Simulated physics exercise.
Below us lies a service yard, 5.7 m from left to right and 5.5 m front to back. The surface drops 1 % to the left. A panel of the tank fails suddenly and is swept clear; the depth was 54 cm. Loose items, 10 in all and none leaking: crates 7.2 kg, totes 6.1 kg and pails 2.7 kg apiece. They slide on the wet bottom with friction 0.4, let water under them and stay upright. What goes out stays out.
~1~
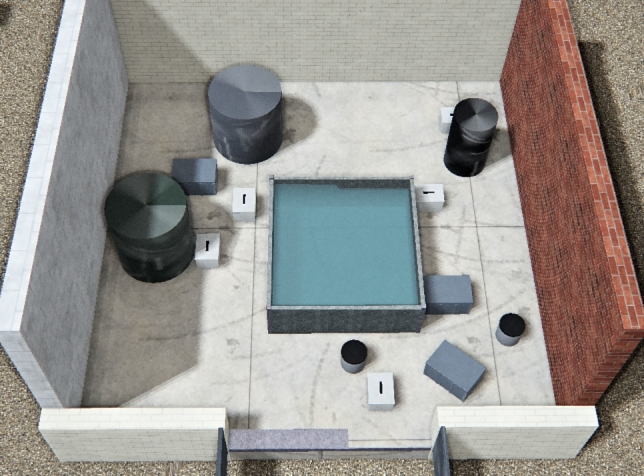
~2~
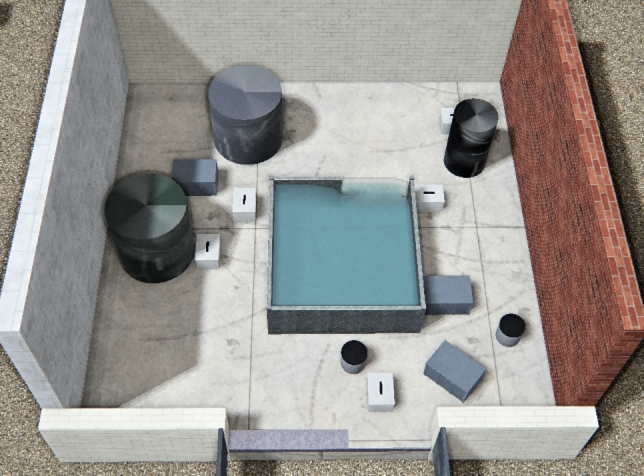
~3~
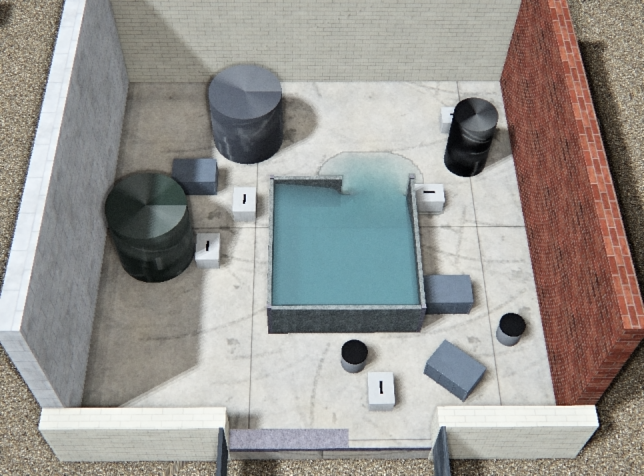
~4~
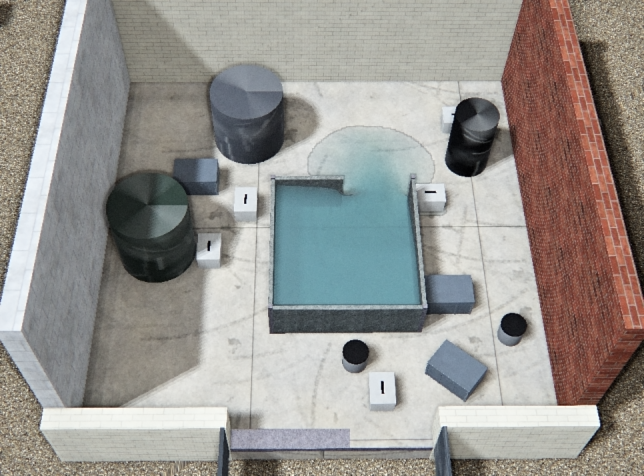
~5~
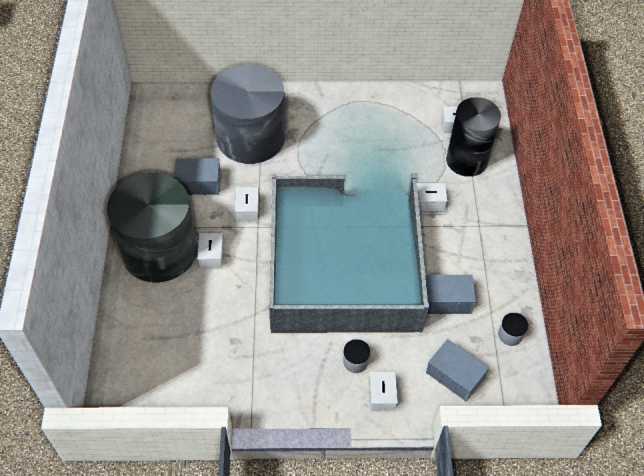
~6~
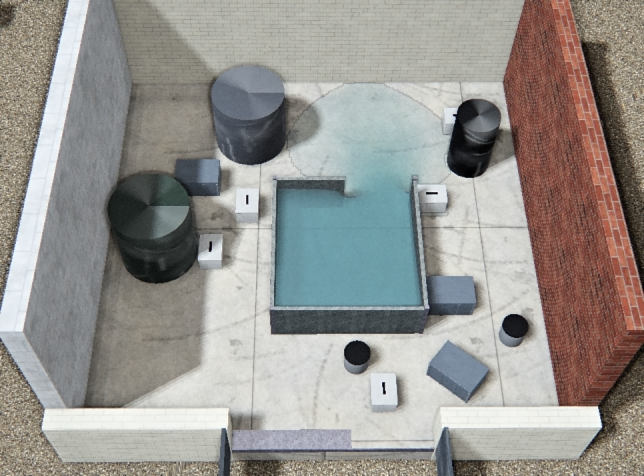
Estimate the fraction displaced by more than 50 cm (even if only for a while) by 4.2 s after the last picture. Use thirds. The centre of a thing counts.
It is not even a third.
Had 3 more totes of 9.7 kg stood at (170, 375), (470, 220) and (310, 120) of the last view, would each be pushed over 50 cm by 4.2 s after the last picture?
In that order: Less, under, over.
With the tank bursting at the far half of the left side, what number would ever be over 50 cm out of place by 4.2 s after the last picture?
In that case 3 of them.
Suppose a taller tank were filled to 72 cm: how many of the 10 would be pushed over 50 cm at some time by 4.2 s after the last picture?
In that case 4 of them.
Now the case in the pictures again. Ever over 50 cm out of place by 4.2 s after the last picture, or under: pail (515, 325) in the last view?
It is over.
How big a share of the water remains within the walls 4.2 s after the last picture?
About 100 per cent.
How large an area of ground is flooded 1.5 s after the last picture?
Roughly 12.0 m2.
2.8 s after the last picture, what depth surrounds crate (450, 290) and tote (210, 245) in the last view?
Roughly 0 and 0 cm.
Then, 0.4 s after the last picture 0 of 10 are over 50 cm from their spots; 0 afloat.
Then, 1.5 s after the last picture 1 of 10 are over 50 cm from their spots; 1 afloat.
Then, 2.8 s after the last picture 0 of 10 are over 50 cm from their spots; 1 afloat.
Then, 4.2 s after the last picture 2 of 10 are over 50 cm from their spots, and 3 have been at some point; 3 afloat.
